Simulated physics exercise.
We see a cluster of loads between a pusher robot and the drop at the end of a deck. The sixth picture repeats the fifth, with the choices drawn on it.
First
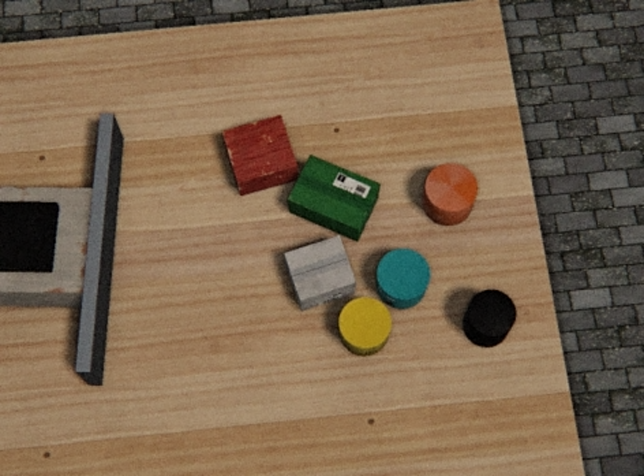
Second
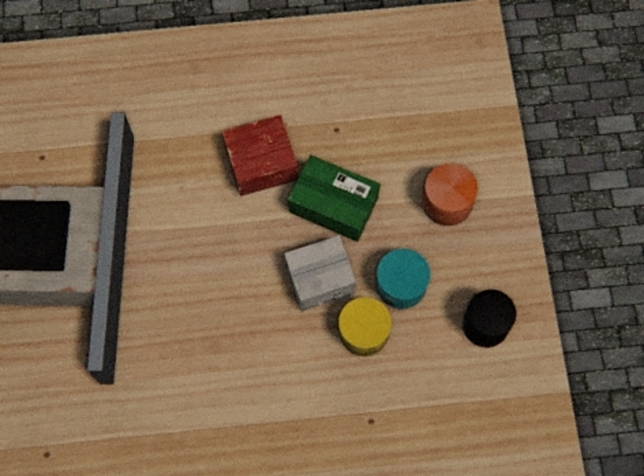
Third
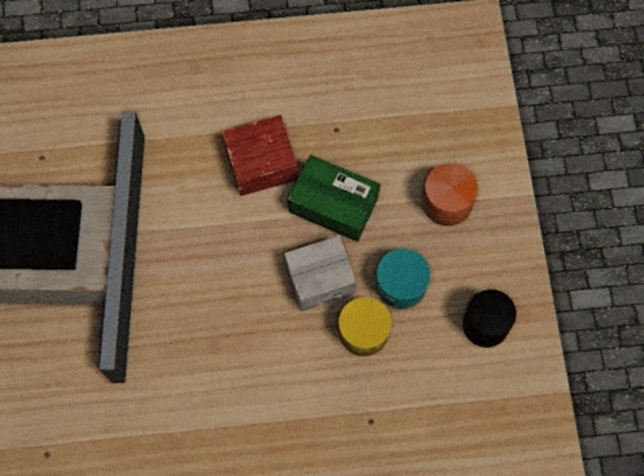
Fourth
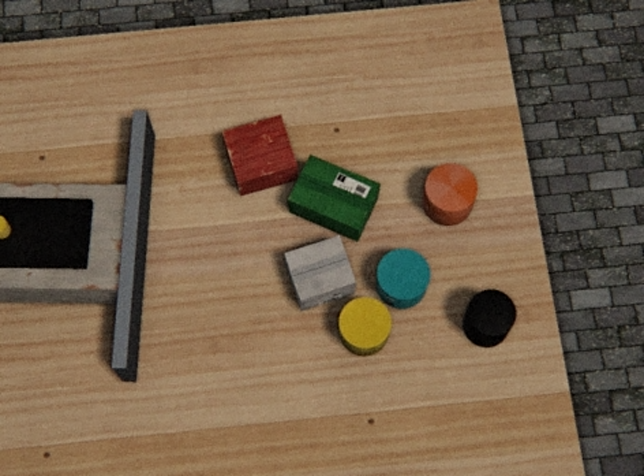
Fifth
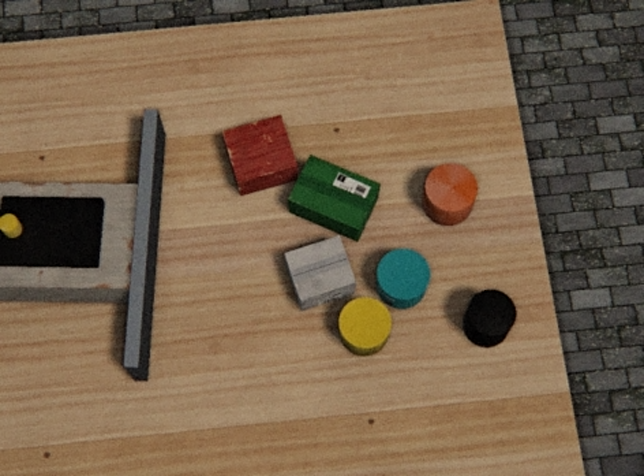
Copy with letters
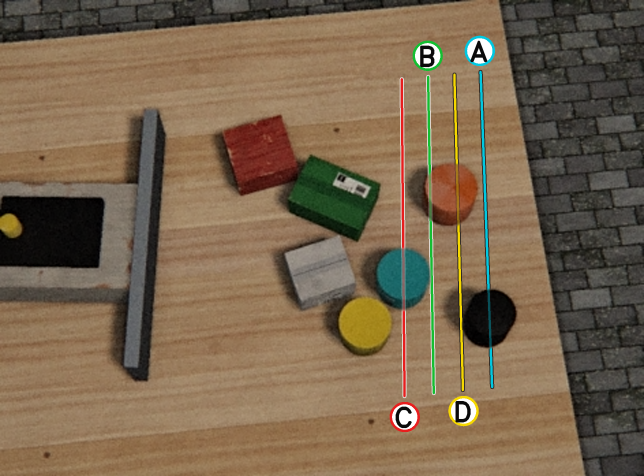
On a wooden deck beside grey paving, a pusher robot edging slowly right toward a cluster of still, colourful boxes and canisters.
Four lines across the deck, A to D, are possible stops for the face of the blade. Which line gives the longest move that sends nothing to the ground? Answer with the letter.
B.
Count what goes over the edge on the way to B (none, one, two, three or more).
The count is none.
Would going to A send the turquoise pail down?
By then, yes.
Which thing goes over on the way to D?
The orange canister.
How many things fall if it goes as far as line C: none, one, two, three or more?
In all, none.
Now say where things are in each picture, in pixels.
In the first picture, yellow pail (365, 328); black canister (489, 319); orange canister (450, 195).
In the second picture, robot (23, 234); green box (334, 198).
In the third picture, robot (35, 233); turquoise pail (402, 280).
In the fourth picture, robot (46, 232); yellow pail (365, 328).
In the fifth picture, robot (58, 231); orange canister (450, 195); green box (334, 198); white box (320, 274).
On the marked copy, A at (486, 221); B at (431, 227); C at (403, 229); D at (459, 224).
With B. Early on, robot (164, 221); red crate (291, 154); green box (352, 204).
Further on, robot (268, 211); orange canister (462, 190); turquoise pail (442, 280).
At the end, robot (347, 203); orange canister (516, 175); turquoise pail (518, 273); nothing has fallen.
As for the rest, A drops the turquoise pail, black canister and orange canister; C is safe but short; D drops the orange canister.
